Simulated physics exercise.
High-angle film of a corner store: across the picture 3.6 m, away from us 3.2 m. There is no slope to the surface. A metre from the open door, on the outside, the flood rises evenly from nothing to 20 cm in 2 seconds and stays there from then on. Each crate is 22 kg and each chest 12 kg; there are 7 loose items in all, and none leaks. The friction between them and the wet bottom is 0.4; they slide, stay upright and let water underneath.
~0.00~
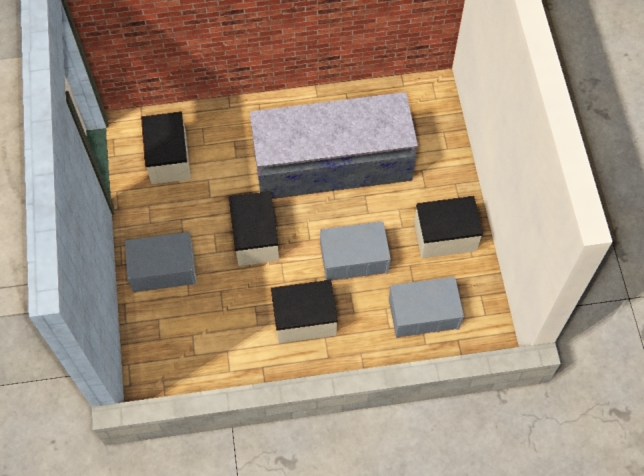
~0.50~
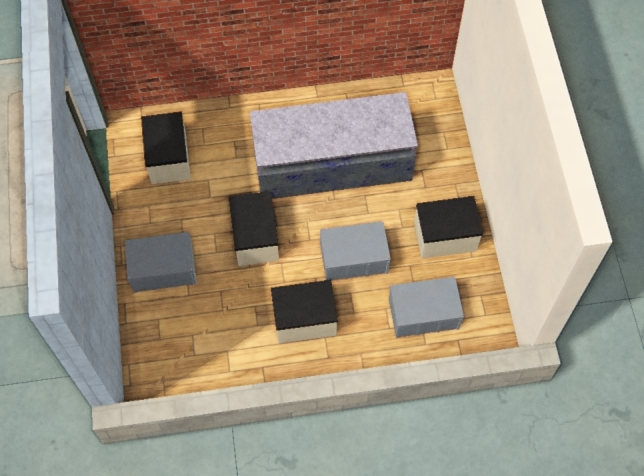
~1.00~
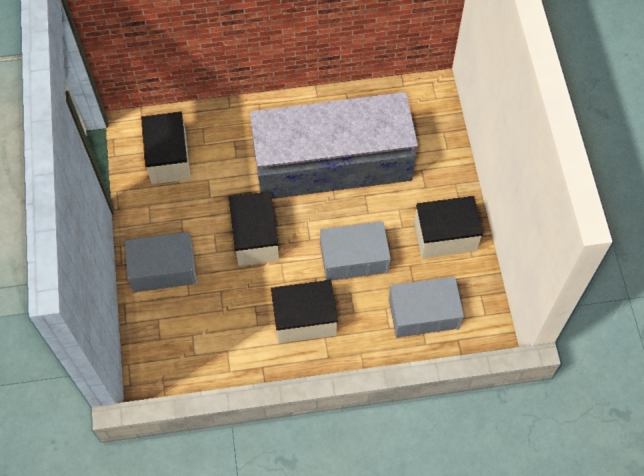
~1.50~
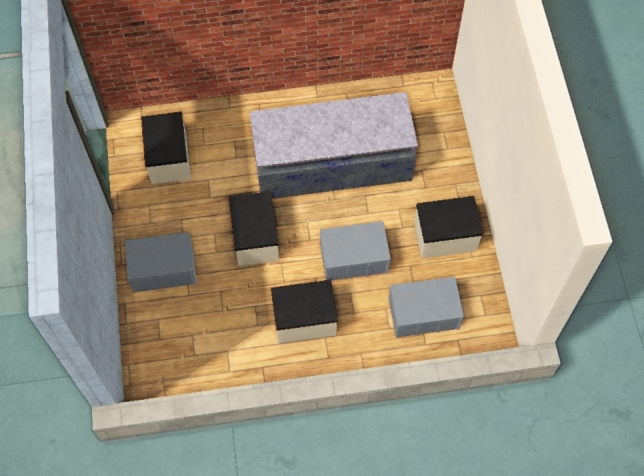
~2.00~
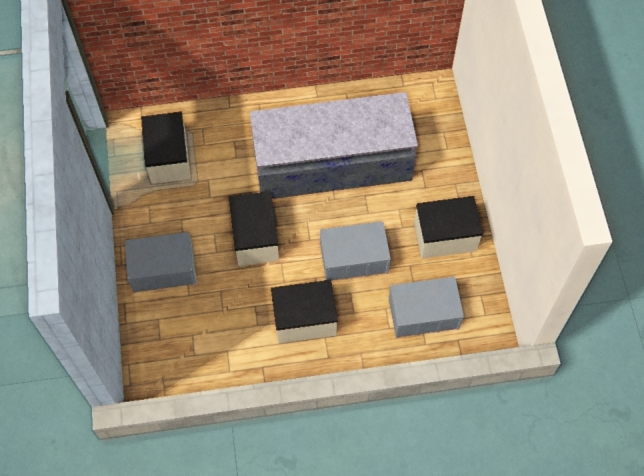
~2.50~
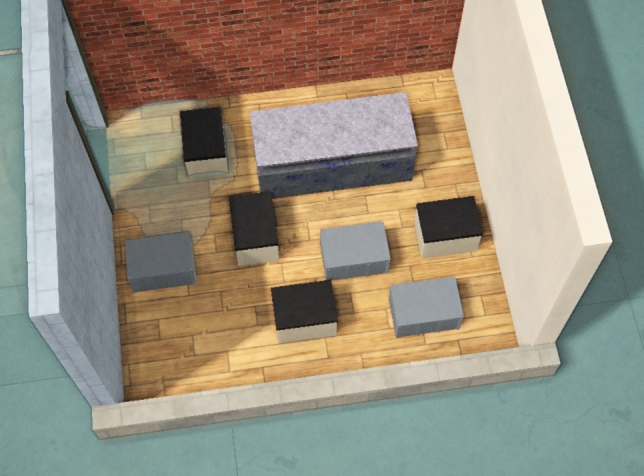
Water spreads outside the store, enters at the left, and a black-topped box slides right.
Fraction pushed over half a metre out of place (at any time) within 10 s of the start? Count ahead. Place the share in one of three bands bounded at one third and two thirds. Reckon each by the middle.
One to two in three.
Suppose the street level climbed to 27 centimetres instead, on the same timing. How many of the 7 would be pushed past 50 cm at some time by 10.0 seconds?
With that change, 6 of them.
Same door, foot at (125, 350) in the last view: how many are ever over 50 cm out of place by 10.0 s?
Result: 5.
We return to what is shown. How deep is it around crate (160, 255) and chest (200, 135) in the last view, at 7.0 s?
Roughly 4 and 13 cm.
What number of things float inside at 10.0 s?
At that instant the tally stands at 5.
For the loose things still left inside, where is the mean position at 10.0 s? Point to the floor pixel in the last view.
It works out to somewhere near (359, 265) on the floor.
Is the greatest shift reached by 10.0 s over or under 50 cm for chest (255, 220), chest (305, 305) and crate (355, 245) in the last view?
In that order: Above the mark, above the mark, below the mark.
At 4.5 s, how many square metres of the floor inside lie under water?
At that time the wet patch spans about 7.0 m2.
After 3.5 s 1 of 7 are over 50 cm from their spots; 1 afloat.
After 4.5 s 2 of 7 are over 50 cm from their spots; 1 afloat.
After 7.0 s 3 of 7 are over 50 cm from their spots; 1 afloat.
After 10.0 s 3 of 7 are over 50 cm from their spots, and 3 have been at some point; 5 afloat.
